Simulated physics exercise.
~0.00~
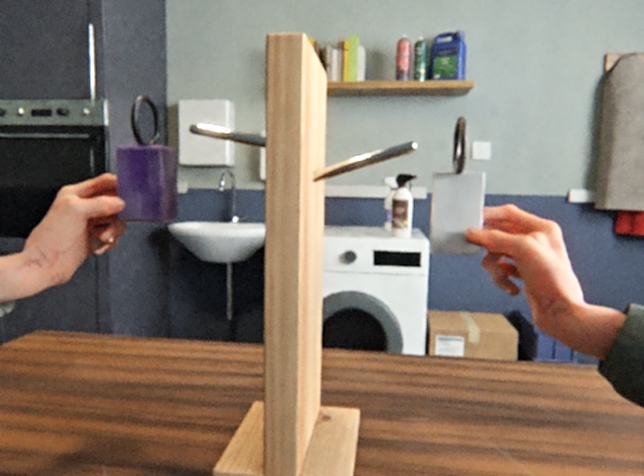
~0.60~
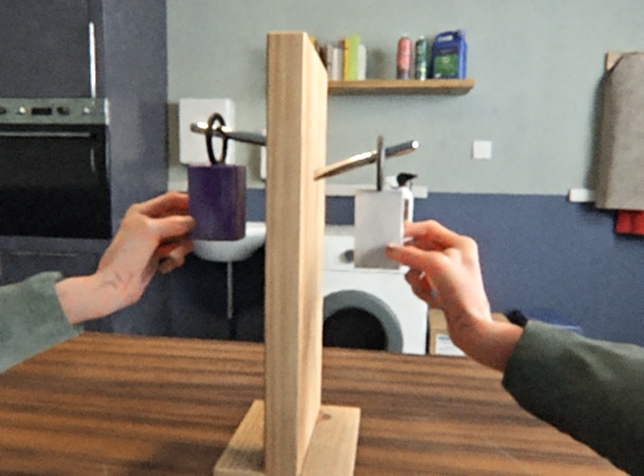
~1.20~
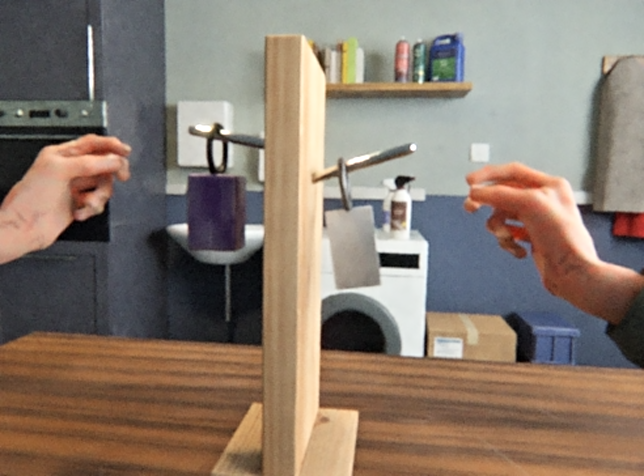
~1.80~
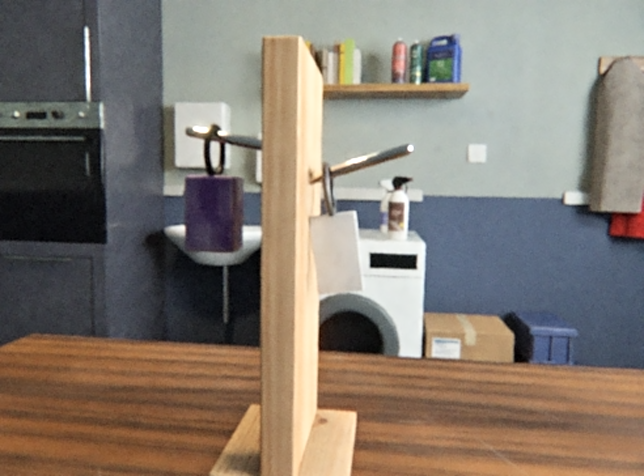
In a room with a sink and washing machine, two hands hook a purple pouch and a white tag by their rings onto opposite pegs of a wooden stand, then let go and withdraw; the tag tilts and slides inward toward the post, and both stay hanging.
